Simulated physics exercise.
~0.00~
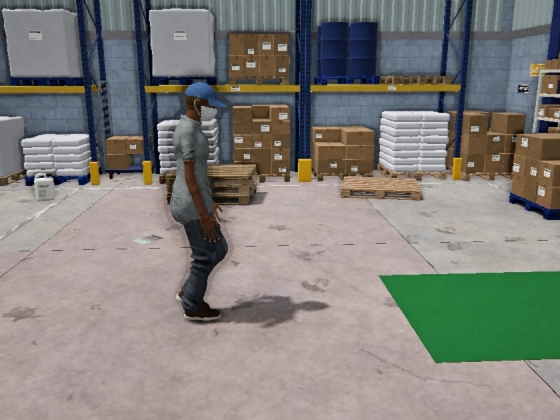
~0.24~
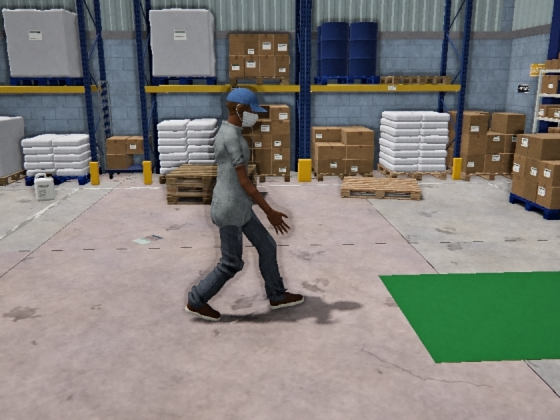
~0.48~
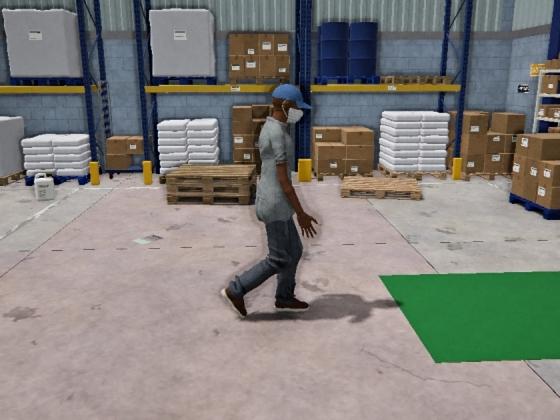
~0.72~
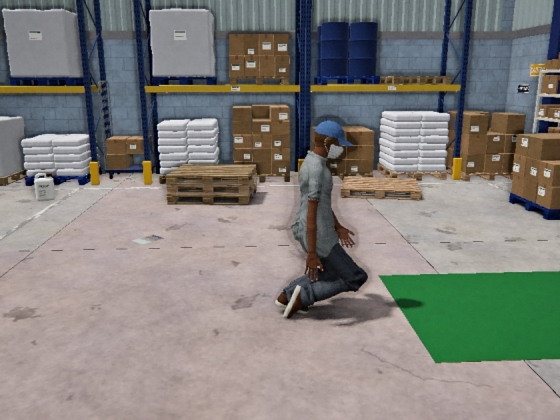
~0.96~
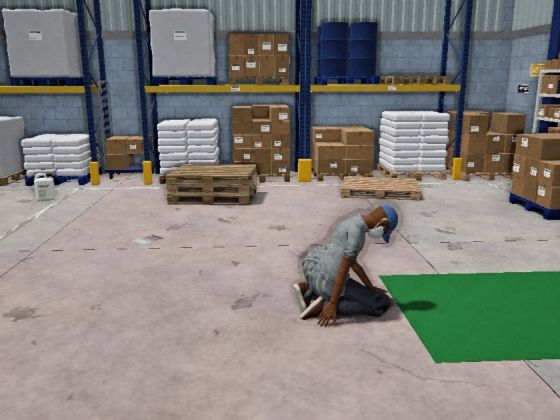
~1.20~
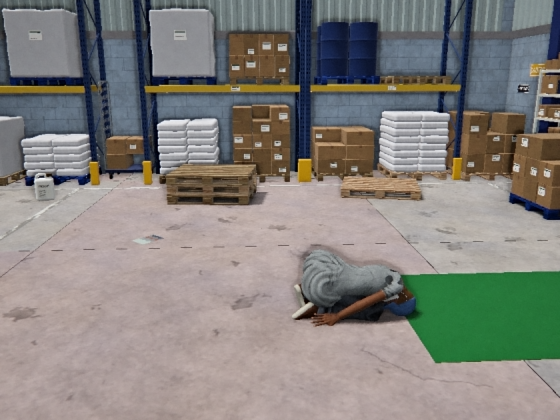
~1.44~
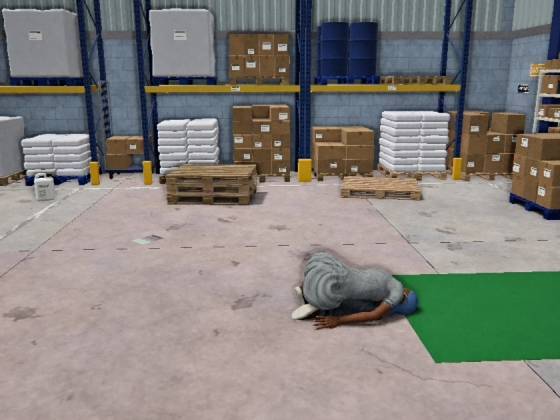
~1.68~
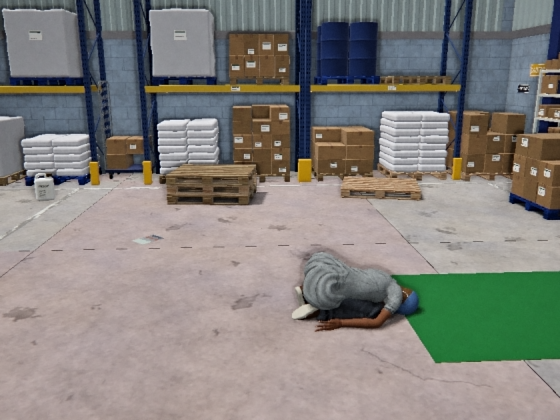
At the start, a person in a blue cap, white face mask, grey shirt and dark trousers walks to the right across a warehouse floor, with stacked boxes, white sacks and wooden pallets behind. The person strides toward a green mat lying on the right. Just short of it, the knees bend and the person drops onto them. The upper body then tips forward, arms reaching down toward the floor, and folds down to the ground. The person ends up lying still, face down and hunched, with the capped head at the mat's near edge and the chest and hips short of it.
